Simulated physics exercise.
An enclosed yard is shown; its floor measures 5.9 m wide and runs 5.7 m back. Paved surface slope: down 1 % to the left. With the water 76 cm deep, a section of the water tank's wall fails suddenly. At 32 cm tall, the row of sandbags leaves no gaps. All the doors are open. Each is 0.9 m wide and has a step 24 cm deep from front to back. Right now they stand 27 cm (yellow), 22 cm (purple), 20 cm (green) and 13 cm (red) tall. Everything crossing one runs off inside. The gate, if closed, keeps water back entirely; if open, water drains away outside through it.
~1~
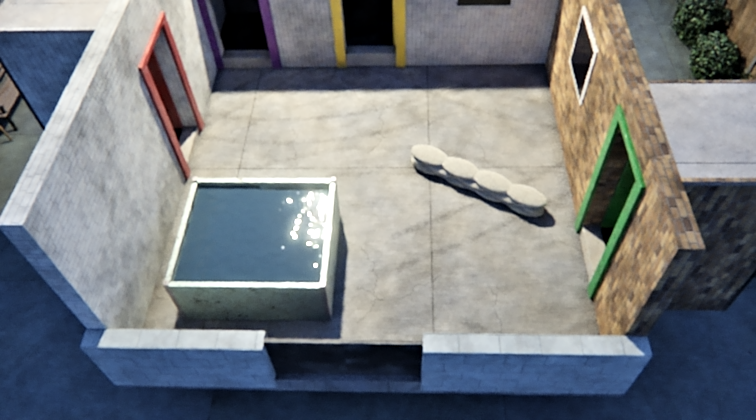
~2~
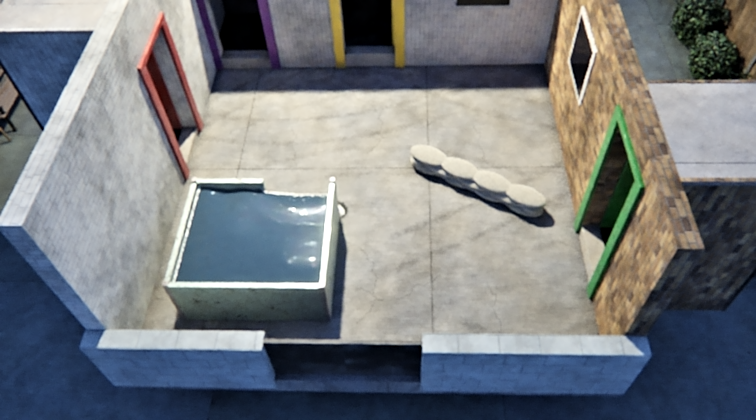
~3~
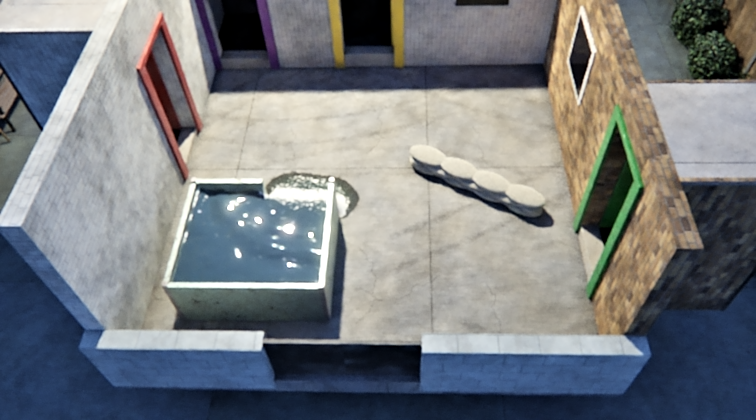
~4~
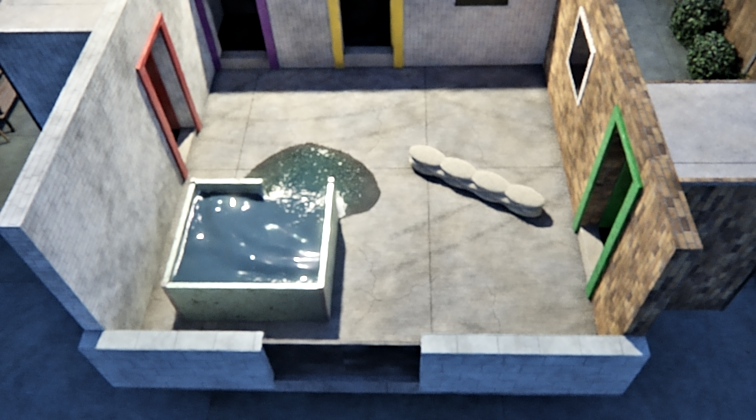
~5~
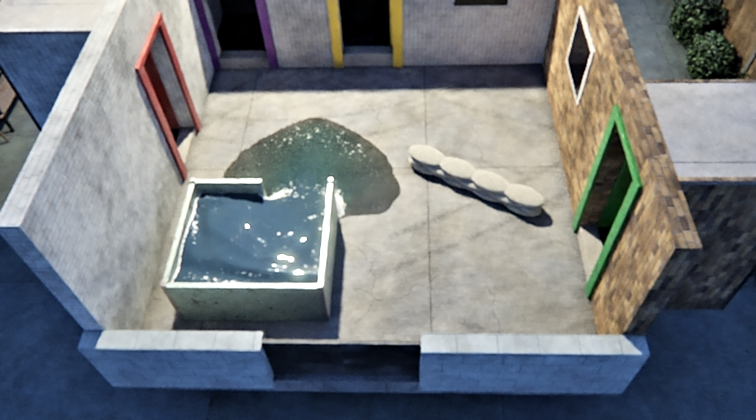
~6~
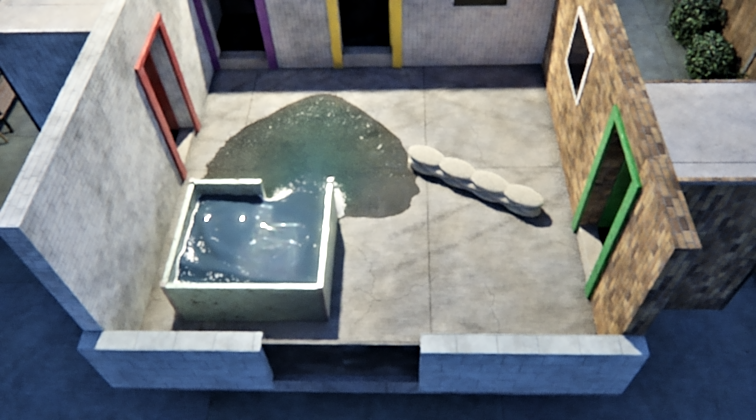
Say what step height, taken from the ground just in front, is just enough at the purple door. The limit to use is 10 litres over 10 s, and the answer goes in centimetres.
I would put it at 23 cm.
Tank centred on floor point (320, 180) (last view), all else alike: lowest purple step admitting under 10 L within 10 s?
Some 18 cm.
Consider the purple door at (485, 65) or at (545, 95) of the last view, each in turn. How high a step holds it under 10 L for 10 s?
Minimums: About 13.5 cm and 18 cm.
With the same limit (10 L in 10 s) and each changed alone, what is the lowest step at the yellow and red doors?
Roughly 23 cm at yellow and 8.0 cm at red.
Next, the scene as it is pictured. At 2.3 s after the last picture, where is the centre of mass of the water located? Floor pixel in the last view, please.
The centre of all the water is around (319, 160).
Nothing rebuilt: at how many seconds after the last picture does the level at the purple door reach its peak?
Around 1.8 s, give or take.
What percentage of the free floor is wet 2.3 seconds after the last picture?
Some 45 per cent is wet.
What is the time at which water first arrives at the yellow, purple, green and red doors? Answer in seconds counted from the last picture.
Door yellow: 0.3 seconds; door purple: 0.5 seconds; door green: 3.2 seconds; door red: 0.2 seconds.
Then, 0.7 s after the last picture water covers 40 % of the floor, deepest (40 cm) near (305, 214); 14 cm at the purple door, 0 litres in over its 22 cm step.
Then, 2.3 s after the last picture water covers 45 % of the floor, deepest (27 cm) near (535, 68); 23 cm at the purple door, 10 litres in over its 22 cm step.
Then, 9.3 s after the last picture water covers 95 % of the floor, deepest (12 cm) near (132, 361); 10 cm at the purple door, 13 litres in over its 22 cm step.
At the purple door as built, the water peaked near 28 cm, 1.7 s after the last picture.
Run again over the same 10 s with other heights there, 22 litres in over 19.5 cm, 4 litres over 26.5 cm. The limit of 10 litres is kept from about 23 cm up.
